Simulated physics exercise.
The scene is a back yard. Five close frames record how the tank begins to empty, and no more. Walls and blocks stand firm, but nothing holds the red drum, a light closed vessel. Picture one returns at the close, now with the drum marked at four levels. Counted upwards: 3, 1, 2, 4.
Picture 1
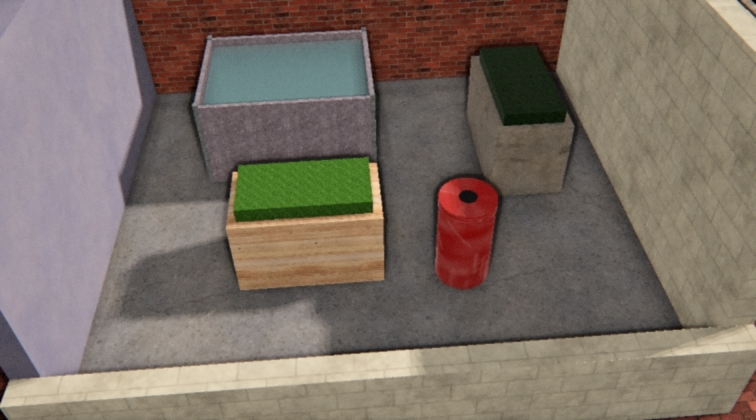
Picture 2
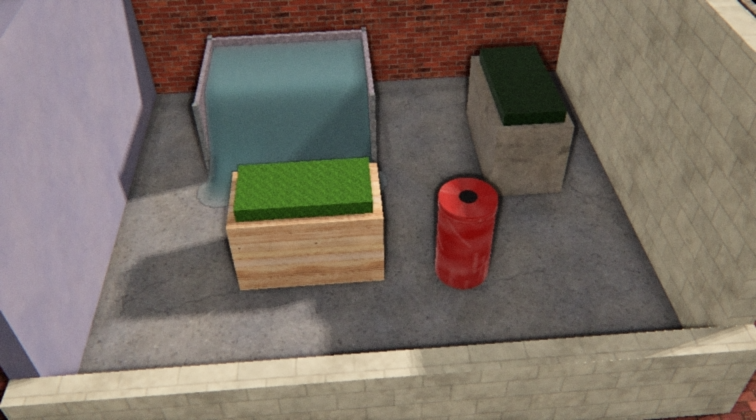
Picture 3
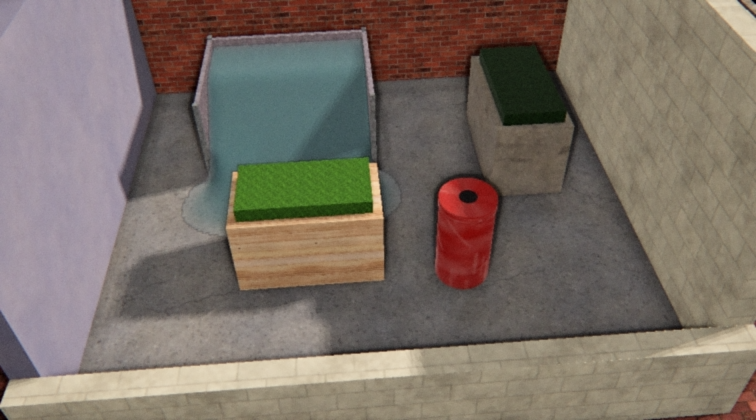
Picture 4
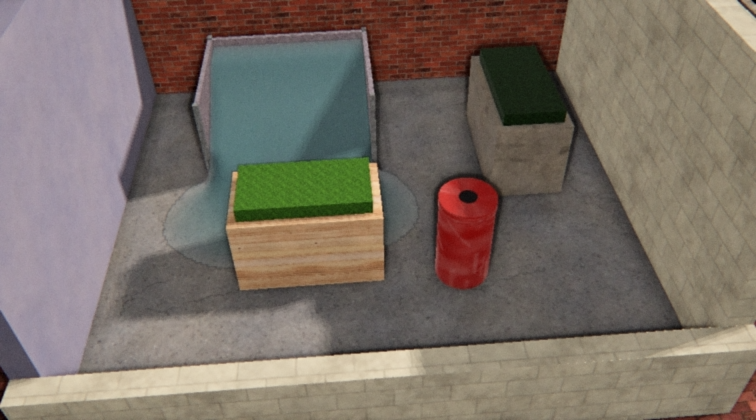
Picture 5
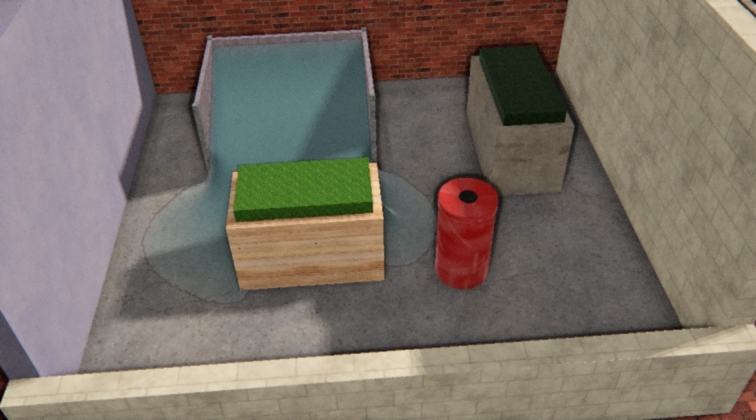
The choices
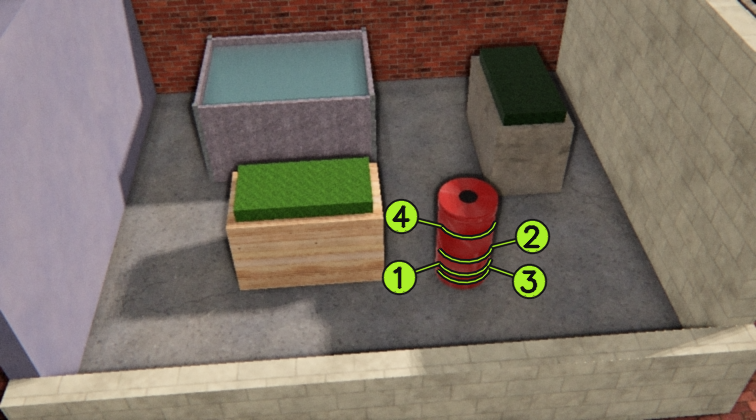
Water fills a walled tank against the brick wall of a back yard, then pours out as the tank's front side disappears. It runs behind the grass-topped wooden planter and spreads across the grey ground on both sides of it, reaching close to the red drum.
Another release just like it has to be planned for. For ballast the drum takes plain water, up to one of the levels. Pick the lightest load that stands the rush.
Take 2.
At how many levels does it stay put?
Two of the four.
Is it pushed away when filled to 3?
Yes, it does.
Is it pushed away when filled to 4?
No.
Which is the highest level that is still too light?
Here it is level 1.
On the marked copy, 1 at (467, 275); 2 at (469, 261); 3 at (467, 282); 4 at (471, 237); from the bottom up 3, 1, 2, 4.
Choosing 1, it is pushed about twice its own width away.
Choosing 2, it does not move.
Choosing 3, it is pushed about 4 times its own width away.
Choosing 4, it does not move.
